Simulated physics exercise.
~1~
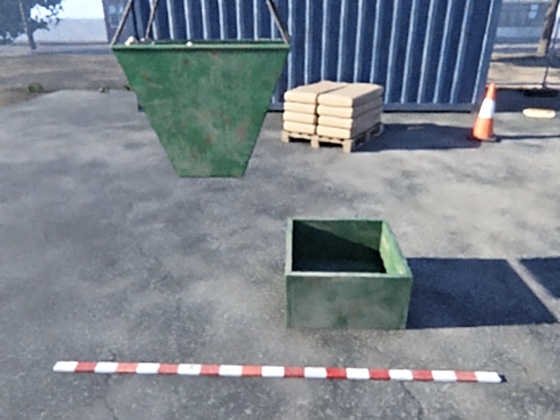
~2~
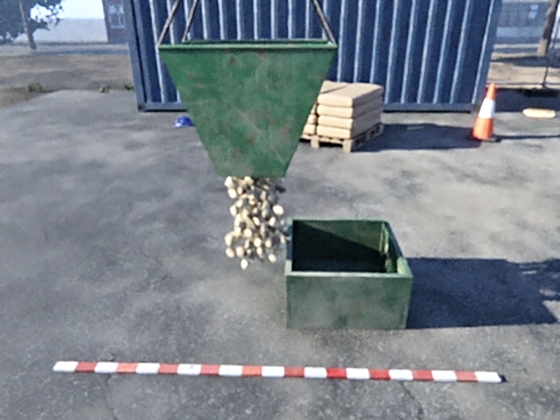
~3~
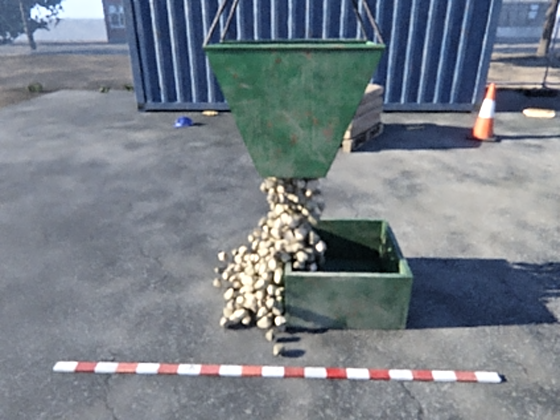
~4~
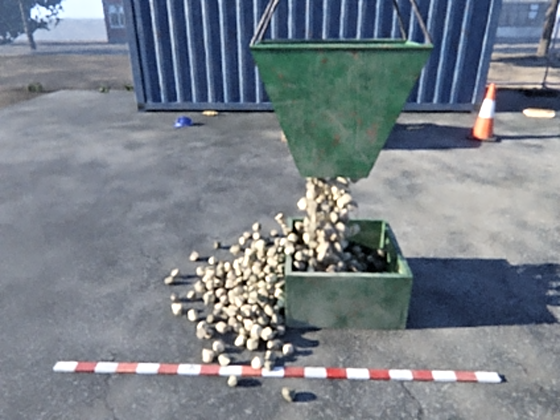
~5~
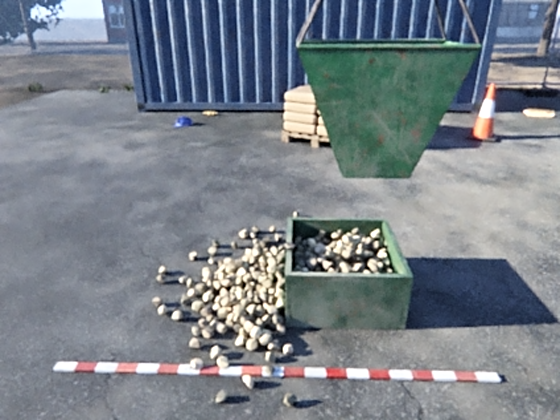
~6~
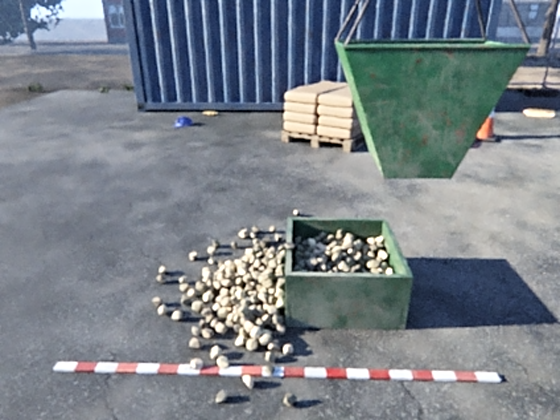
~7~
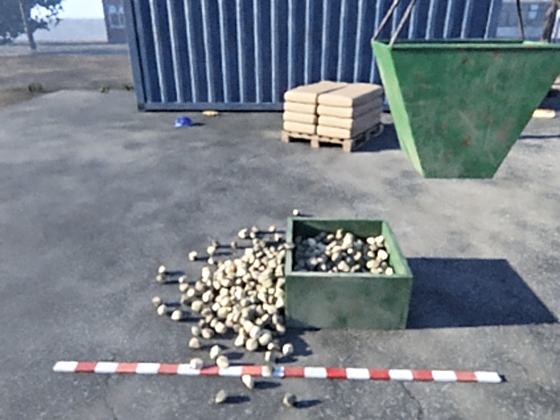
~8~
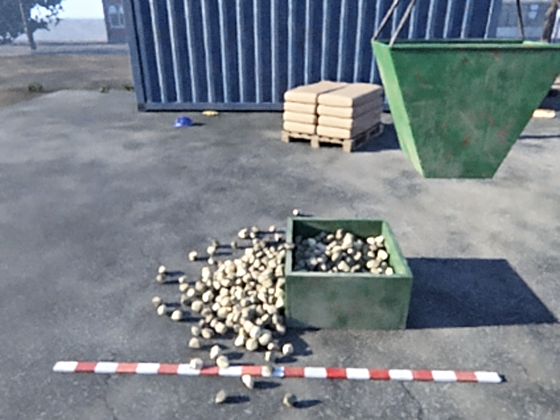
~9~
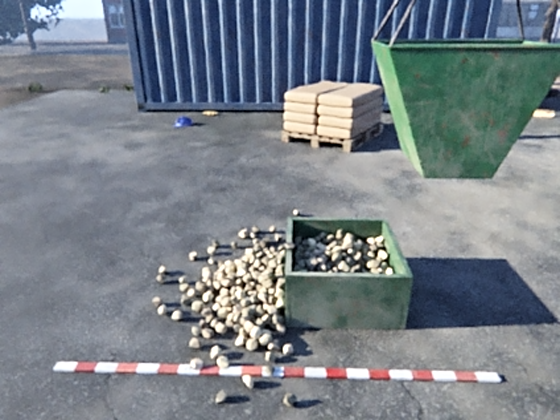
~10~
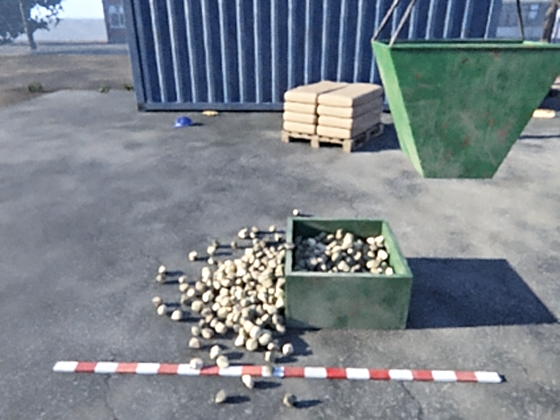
A green skip hanging from above moves right across a paved yard, pouring pale stones from its bottom onto the ground and then into a green bin, and stops at the right, empty, leaving a scattered heap left of the bin and somewhat more stones inside it.
